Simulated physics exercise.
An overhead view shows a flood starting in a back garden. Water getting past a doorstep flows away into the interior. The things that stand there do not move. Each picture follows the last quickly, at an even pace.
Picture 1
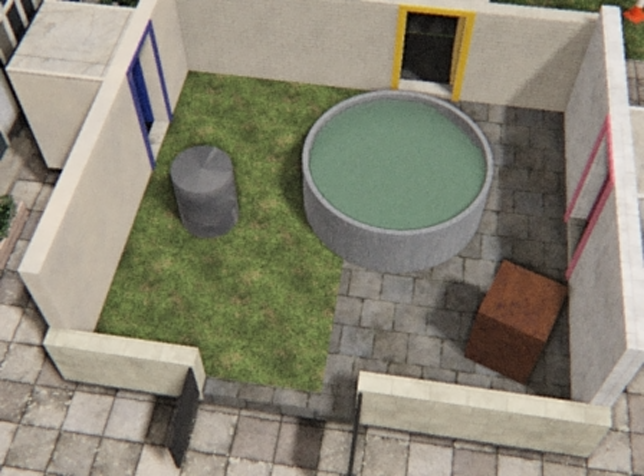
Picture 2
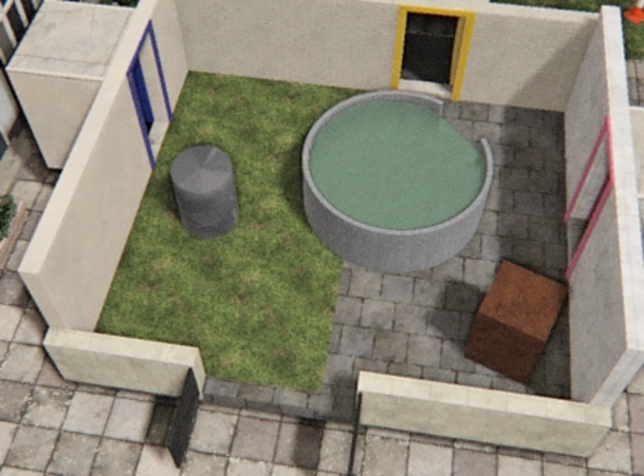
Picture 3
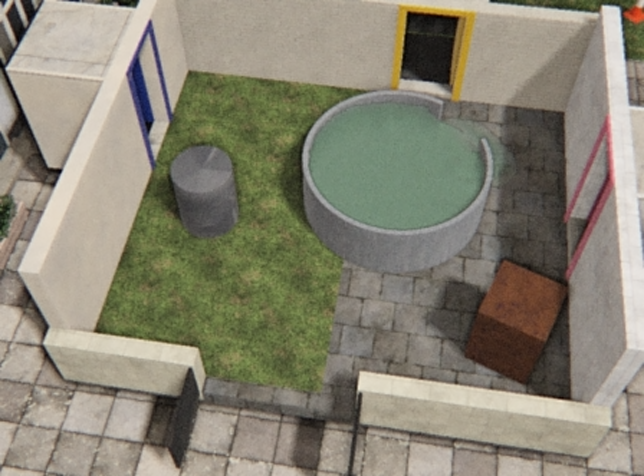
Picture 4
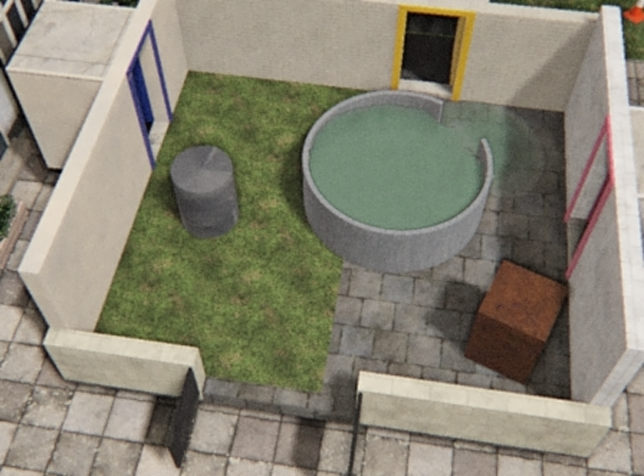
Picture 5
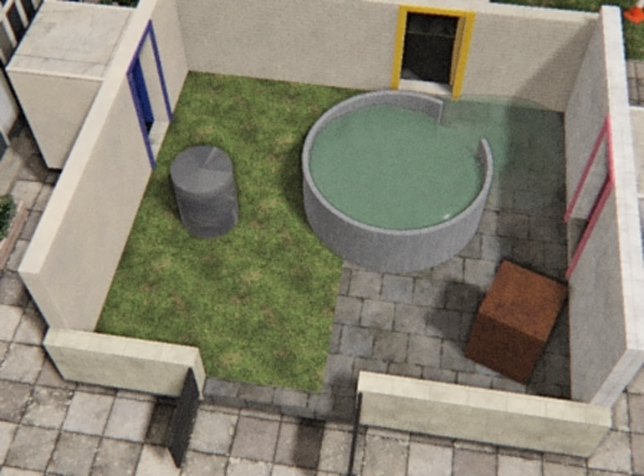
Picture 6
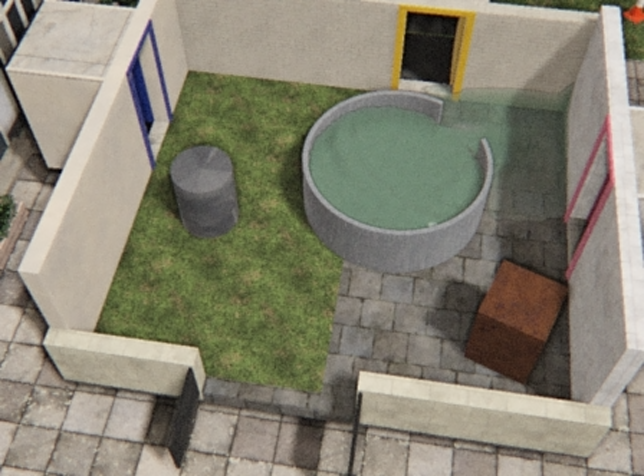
A round grey pool opens at its far side and green water spreads across the paving.
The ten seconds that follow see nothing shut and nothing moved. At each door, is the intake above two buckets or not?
Blue door: Above, yellow door: Above, pink door: Not above.
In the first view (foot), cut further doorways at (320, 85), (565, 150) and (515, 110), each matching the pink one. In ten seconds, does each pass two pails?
In sequence: Falls short, exceeds it, exceeds it.
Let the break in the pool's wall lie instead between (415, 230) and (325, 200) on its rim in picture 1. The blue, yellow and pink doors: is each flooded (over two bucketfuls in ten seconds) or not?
Blue stays within it, yellow stays within it, pink stays within it.
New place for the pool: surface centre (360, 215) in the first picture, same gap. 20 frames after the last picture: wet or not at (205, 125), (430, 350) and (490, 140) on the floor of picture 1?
In order, the three spots end up untouched, untouched and waterlogged.
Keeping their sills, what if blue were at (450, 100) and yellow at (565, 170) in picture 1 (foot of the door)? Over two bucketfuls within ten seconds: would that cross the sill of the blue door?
Put simply, the blue door gets past the mark.
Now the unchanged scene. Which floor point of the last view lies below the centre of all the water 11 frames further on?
My guess is about (437, 181).
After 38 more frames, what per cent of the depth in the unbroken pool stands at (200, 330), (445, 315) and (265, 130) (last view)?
8, 12 and 8 per cent, roughly.
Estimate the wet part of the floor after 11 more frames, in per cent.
It works out to about 30 in a hundred.
A moment on, water covers 15 % of the floor; the blue door not reached, the yellow door under two buckets in, the pink door wet at the sill, nothing in.
Next, water covers 30 % of the floor; the blue door not reached, the yellow door under two buckets in, the pink door wet at the sill, nothing in.
Then, water covers 55 % of the floor; the blue door not reached, the yellow door over two buckets in, the pink door under two buckets in.
Later, water covers 90 % of the floor; the blue door under two buckets in, the yellow door far over two buckets in, the pink door under two buckets in.
In the end, water covers 100 % of the floor; the blue door over two buckets in, the yellow door far over two buckets in, the pink door under two buckets in.
